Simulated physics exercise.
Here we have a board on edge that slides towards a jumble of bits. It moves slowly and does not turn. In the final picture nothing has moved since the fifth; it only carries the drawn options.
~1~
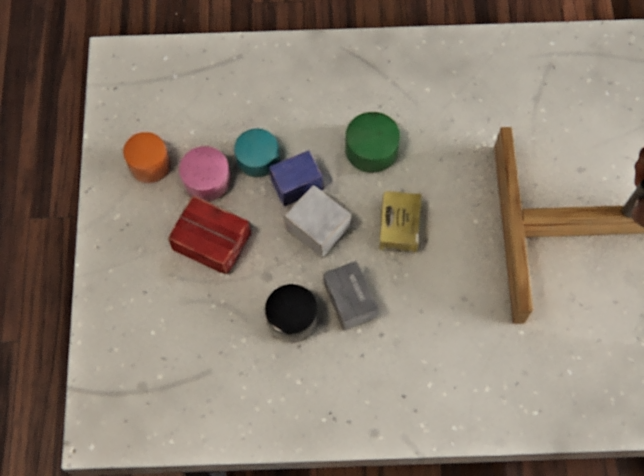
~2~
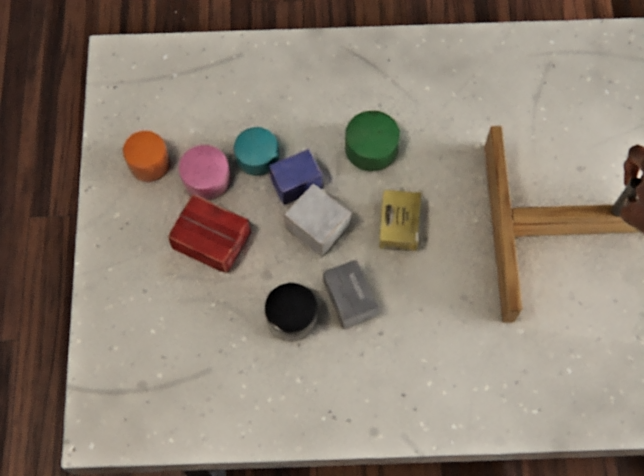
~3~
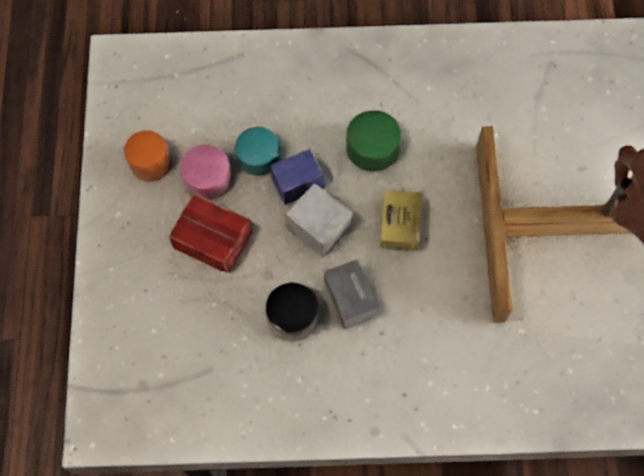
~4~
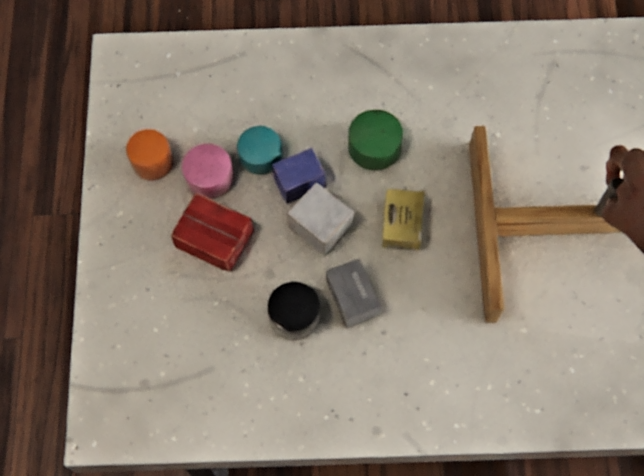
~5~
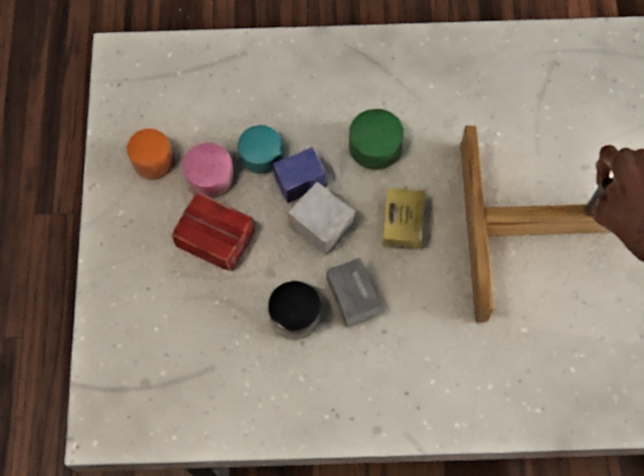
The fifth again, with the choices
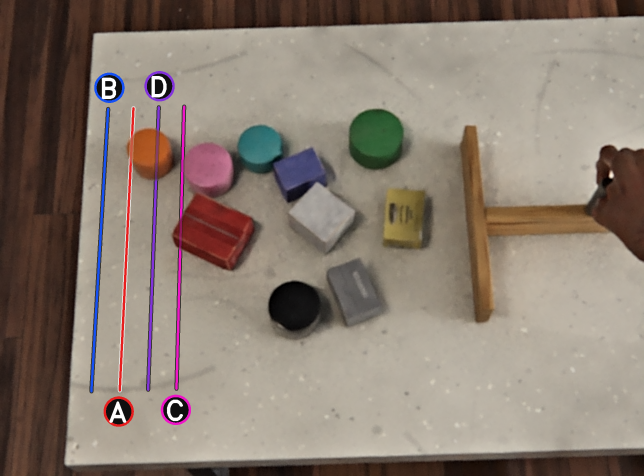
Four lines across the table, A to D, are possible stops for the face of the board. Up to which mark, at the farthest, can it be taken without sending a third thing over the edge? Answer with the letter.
Stop at D.
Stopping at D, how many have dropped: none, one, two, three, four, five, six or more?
In all, one.
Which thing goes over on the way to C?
The red box goes over.
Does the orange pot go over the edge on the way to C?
No.
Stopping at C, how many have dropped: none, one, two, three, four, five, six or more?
In all, one.
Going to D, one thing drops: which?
The red box goes over.
On the marked copy, A at (127, 241); B at (100, 242); C at (181, 240); D at (154, 240).
With D. Early on, board (360, 217); green tin (324, 136); grey packet (337, 290).
Further on, board (243, 221); red box (124, 239); orange pot (134, 151).
At the end, board (152, 224); red box over the edge; pink pot (83, 190); one fallen.
As for the rest, A drops four; B drops five; C is within the limit but short.
